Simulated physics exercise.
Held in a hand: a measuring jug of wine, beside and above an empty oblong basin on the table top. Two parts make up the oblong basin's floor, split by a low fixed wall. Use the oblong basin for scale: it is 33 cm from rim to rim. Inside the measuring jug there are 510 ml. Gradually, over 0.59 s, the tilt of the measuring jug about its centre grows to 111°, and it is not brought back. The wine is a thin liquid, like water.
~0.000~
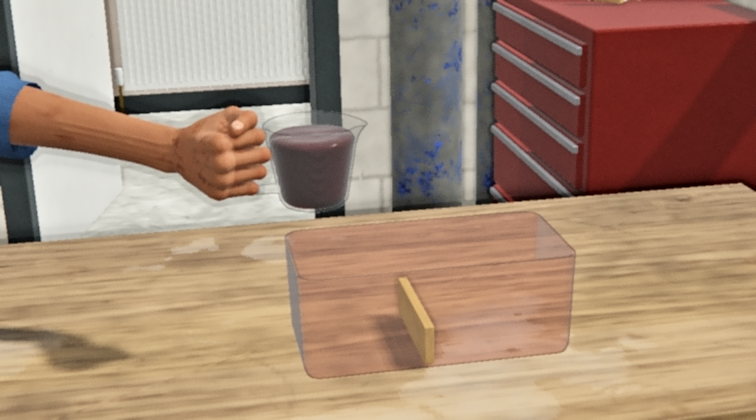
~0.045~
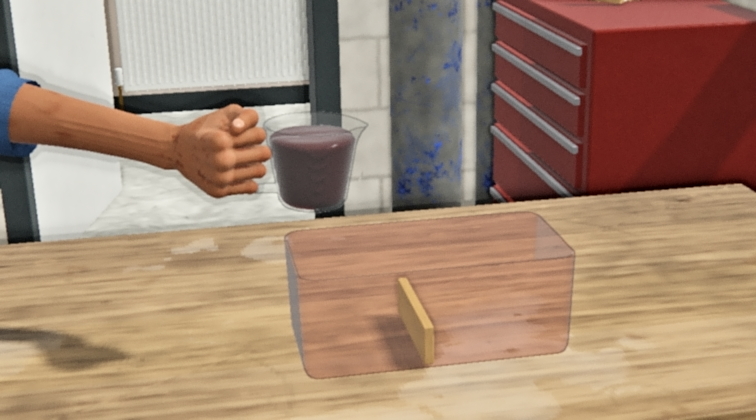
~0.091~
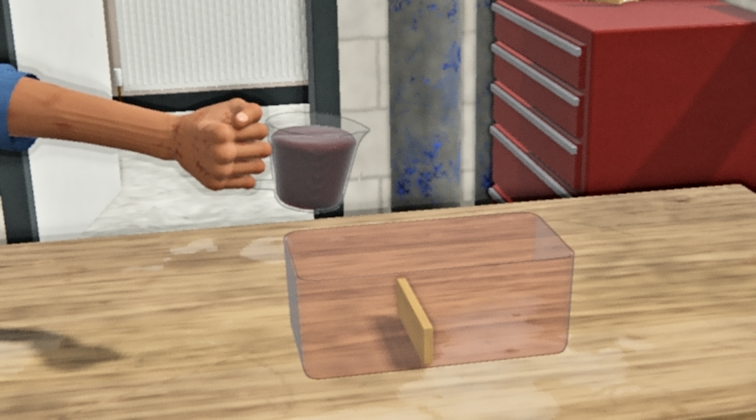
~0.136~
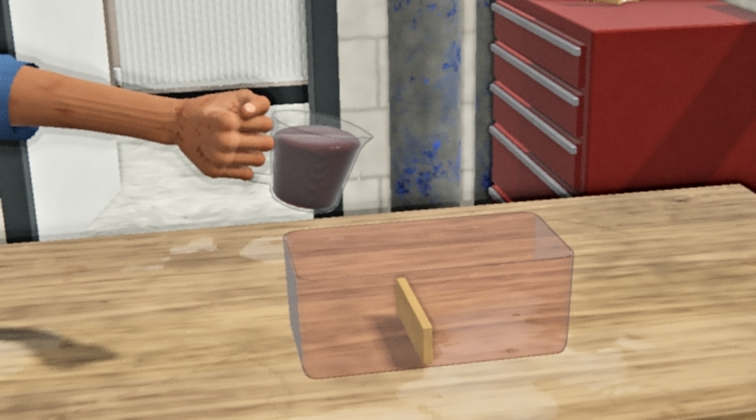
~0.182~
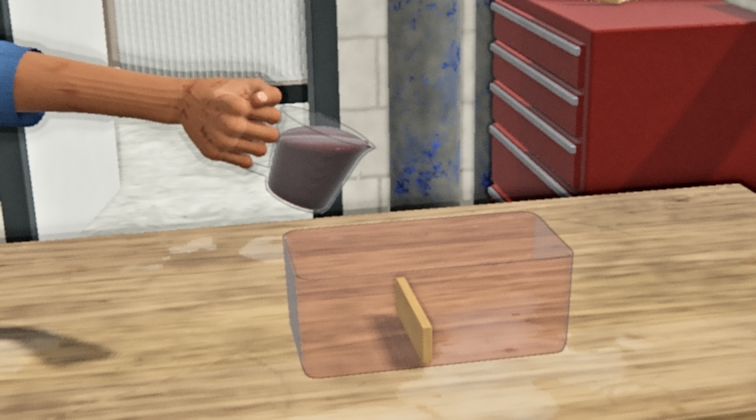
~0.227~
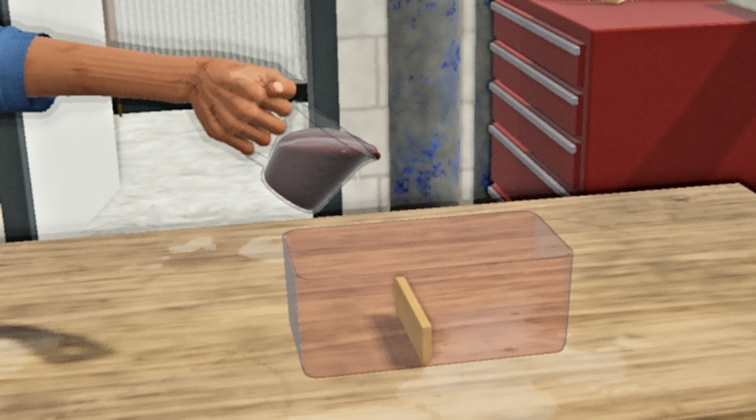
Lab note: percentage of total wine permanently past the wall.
Approx. 34 %.
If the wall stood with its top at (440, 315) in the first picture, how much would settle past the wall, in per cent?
15 per cent.
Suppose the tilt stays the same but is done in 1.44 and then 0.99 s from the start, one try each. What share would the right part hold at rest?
Roughly 65 per cent the first time and 55 per cent the second.
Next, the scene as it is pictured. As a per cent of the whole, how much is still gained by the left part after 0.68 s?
Roughly 3 in a hundred.
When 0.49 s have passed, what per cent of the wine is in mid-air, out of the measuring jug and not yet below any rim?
It comes to roughly 24 per cent.
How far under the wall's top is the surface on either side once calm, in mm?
Left about 34 mm, right about 44 mm.
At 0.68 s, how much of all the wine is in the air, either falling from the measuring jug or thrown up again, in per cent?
Something like 4 per cent of the total.
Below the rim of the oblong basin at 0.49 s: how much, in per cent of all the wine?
I'd put it near 42 percent.
After 0.49 s the tilt is 103° and 34 per cent is still to pour, 16 is left of the wall and 25 right of it.
After 0.68 s the tilt is 111° and 2 per cent is still to pour, 61 is left of the wall and 33 right of it.
After 0.87 s the tilt is 111° and 0 per cent is still to pour, 64 is left of the wall and 33 right of it.
After 1.09 s the tilt is 111° and 0 per cent is still to pour, 64 is left of the wall and 34 right of it.
In the end 64 per cent lies left of the wall, 34 right of it and 2 outside.
